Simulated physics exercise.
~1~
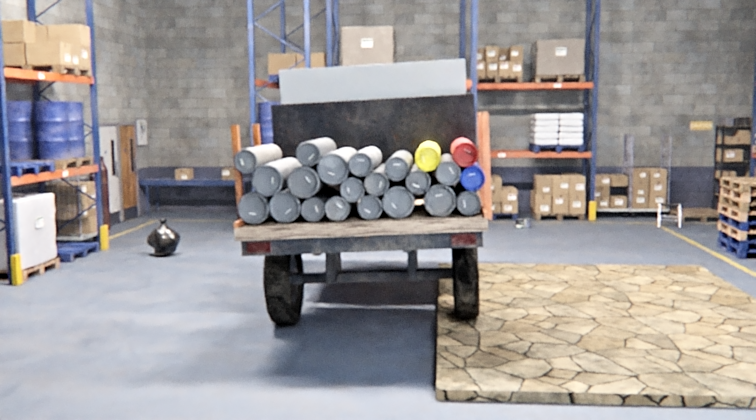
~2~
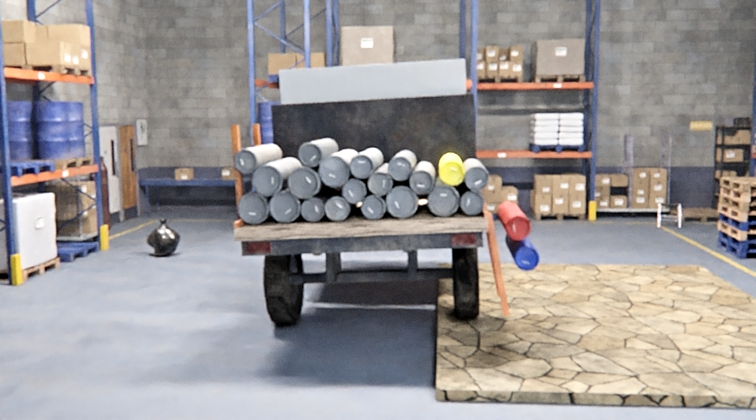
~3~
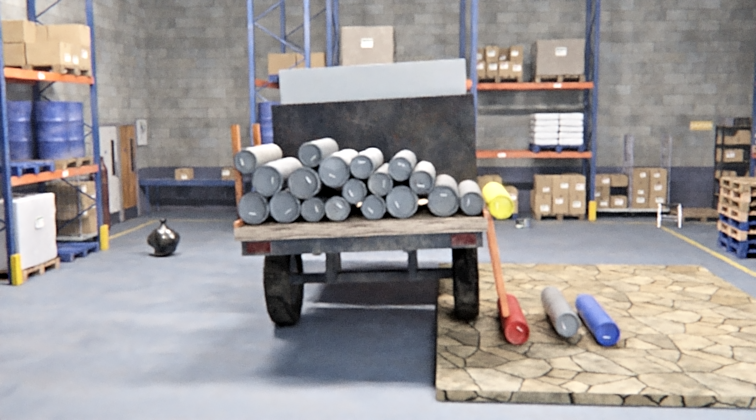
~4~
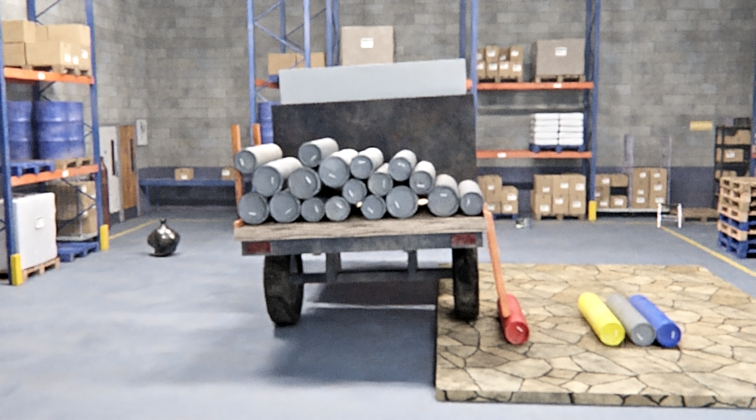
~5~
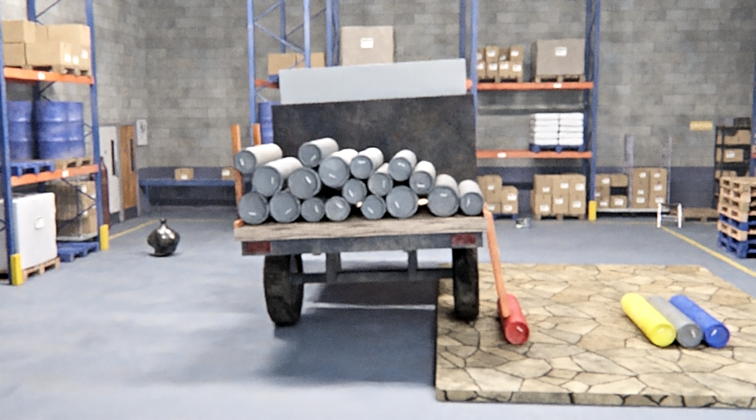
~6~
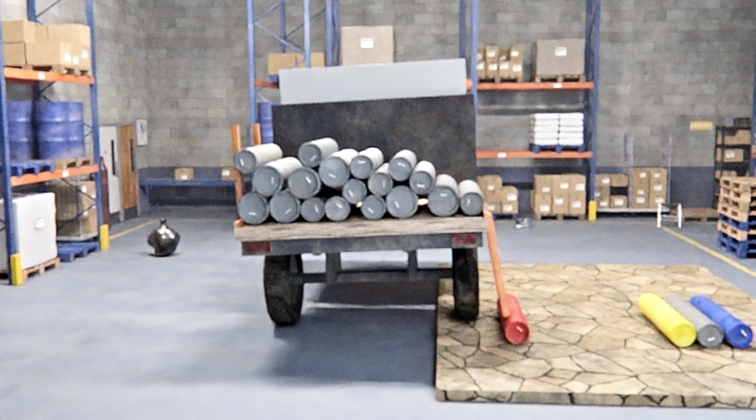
Several cylinders tumbled off the right side of a parked flatbed after its side posts dropped, red and blue first, then yellow. The red one stopped beside the wheel, while yellow, gray and blue rolled right together across the stone paving.
